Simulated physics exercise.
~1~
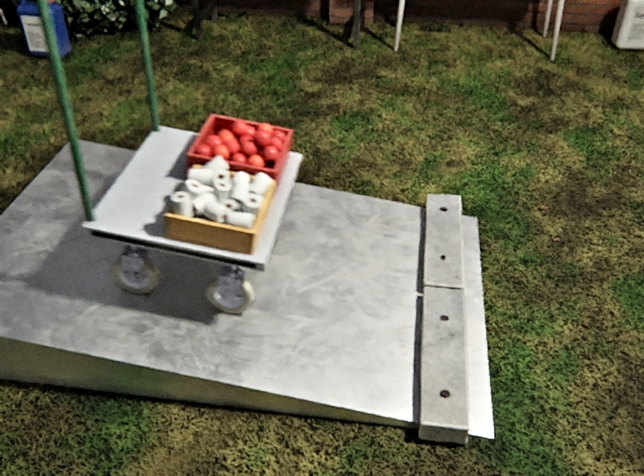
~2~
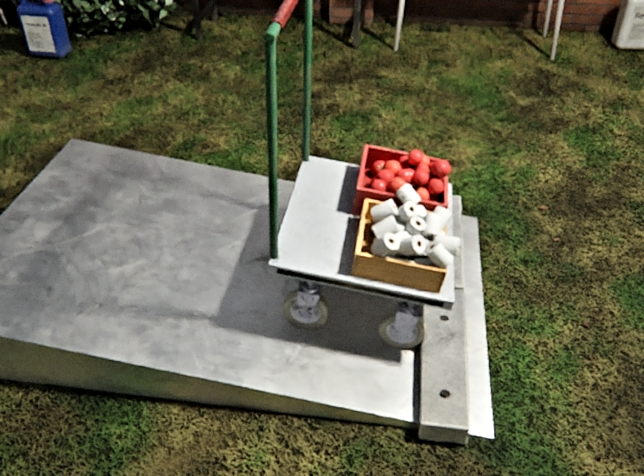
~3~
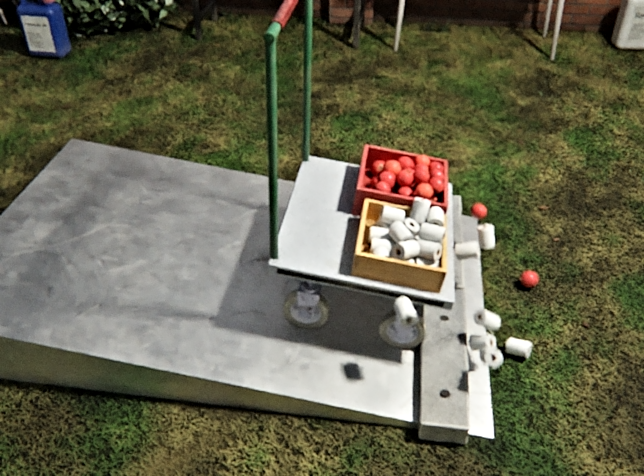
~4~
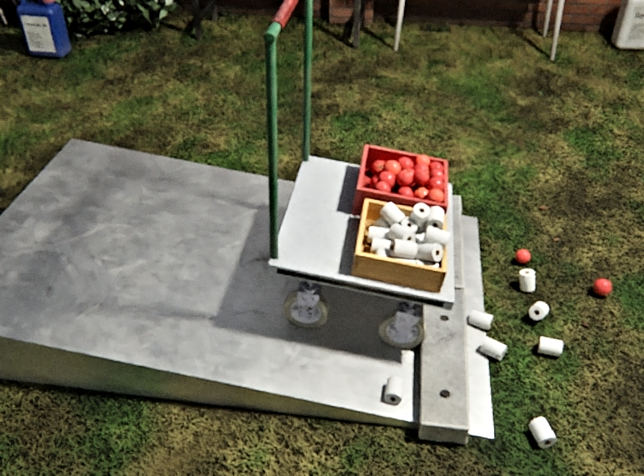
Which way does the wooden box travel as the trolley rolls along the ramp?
The wooden box travels to the right, riding on the trolley until it stops at the kerb.
